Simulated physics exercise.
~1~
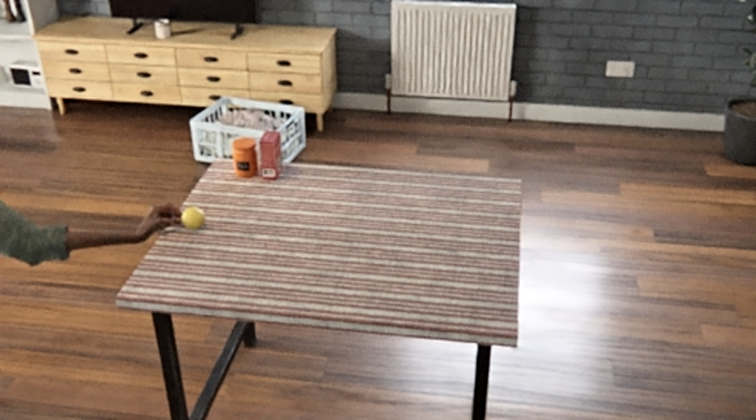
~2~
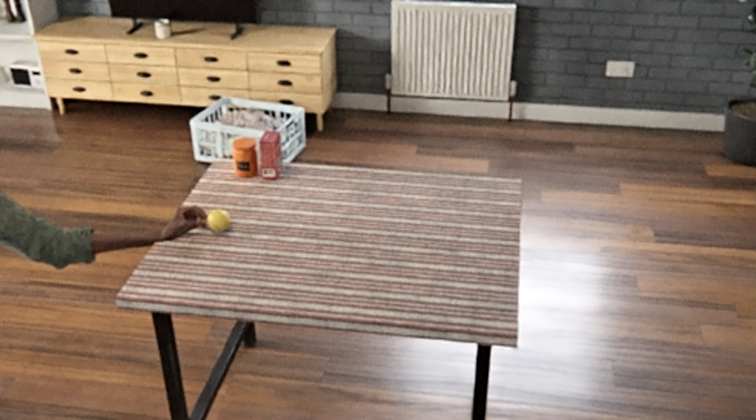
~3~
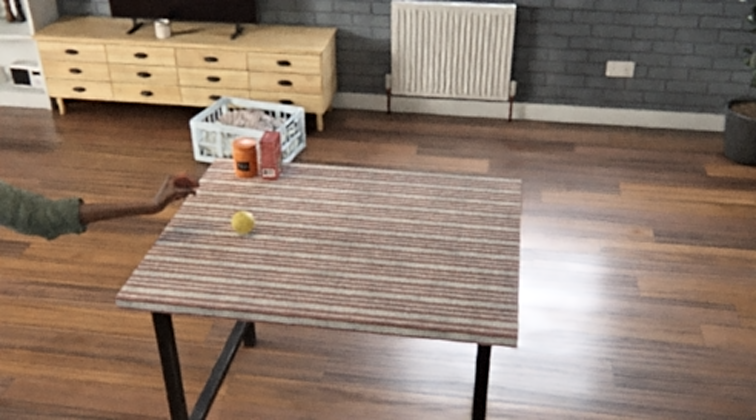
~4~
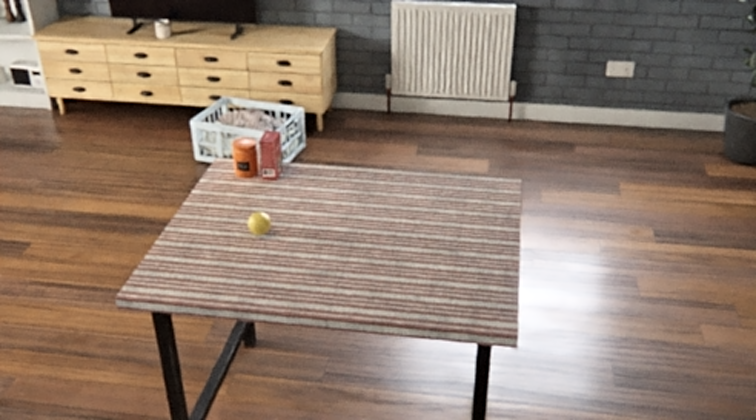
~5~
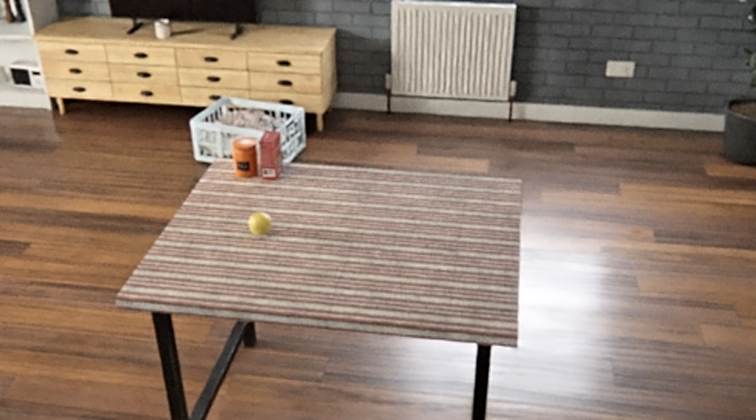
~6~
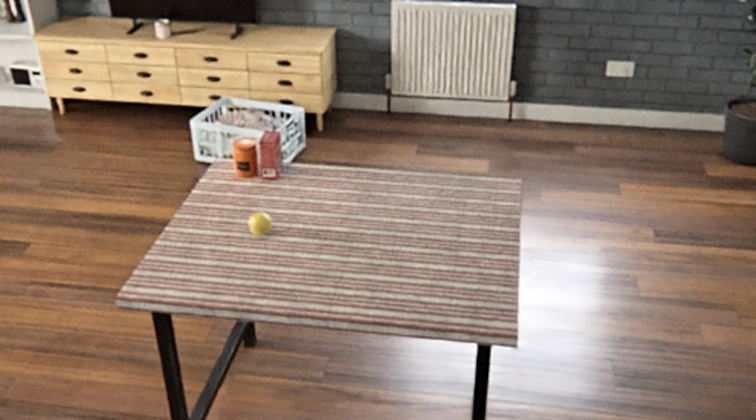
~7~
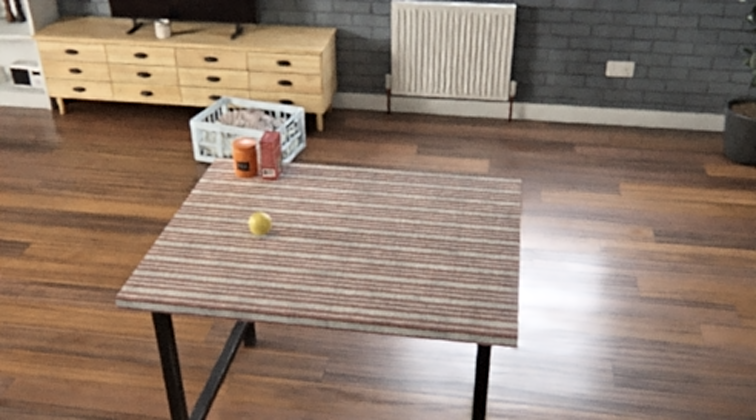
An arm in a grey-green sleeve reaches in from the left over a table with a red and pale striped top, seen from slightly above in a wood-floored room. An orange jar and a red carton stand together near the table's far left corner, with a pale crate, wooden drawers and a white radiator beyond. The hand pushes a yellow lemon to the right from near the left edge. It then lets go and draws back as the lemon keeps moving a little farther right. The lemon comes to rest on the table, while the jar and carton stay in place.
